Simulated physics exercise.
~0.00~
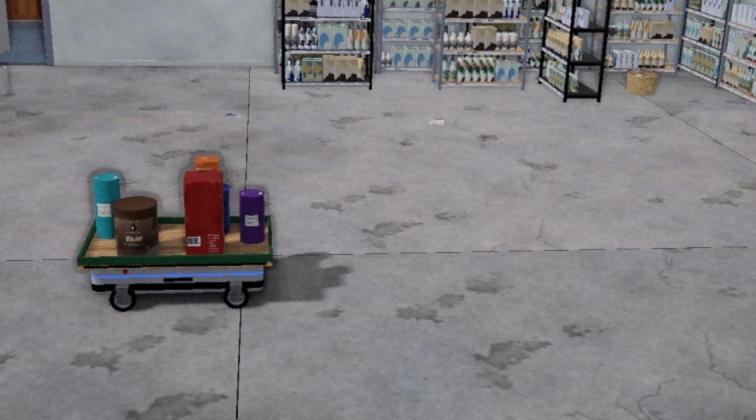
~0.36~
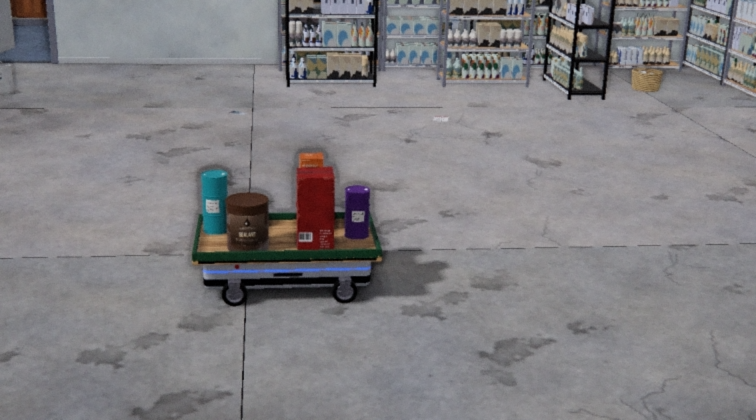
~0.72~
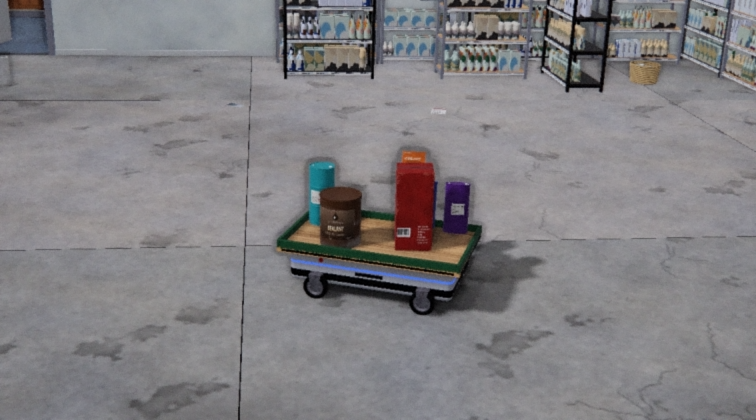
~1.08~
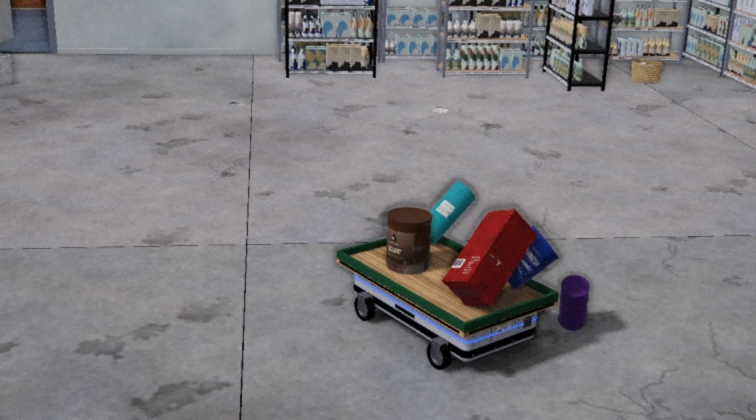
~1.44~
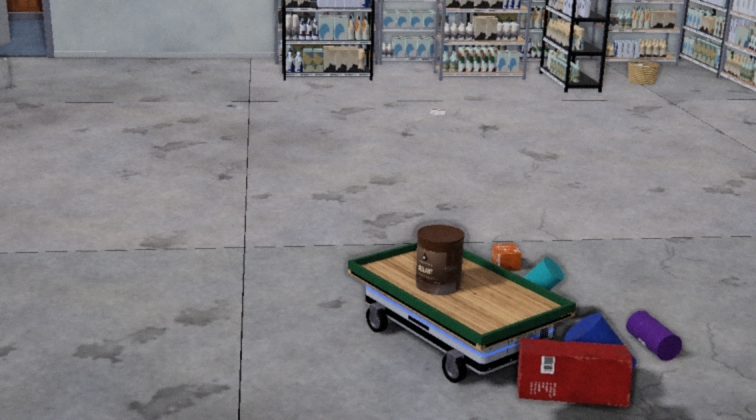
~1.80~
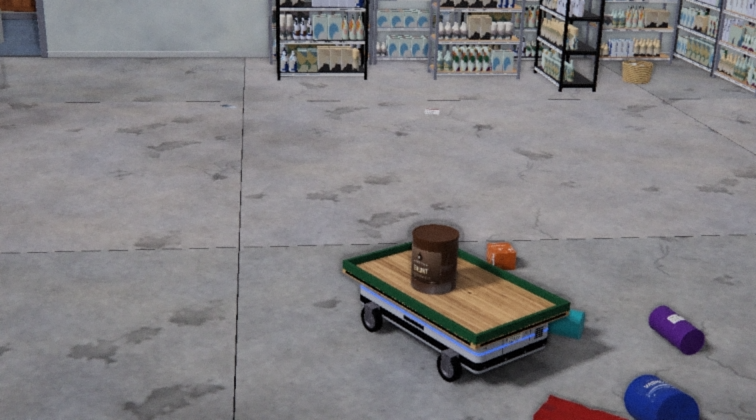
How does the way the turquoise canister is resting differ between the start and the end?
At the start the turquoise canister stands upright on the cart, while at the end it lies on its side on the floor, partly hidden behind the cart's right end.
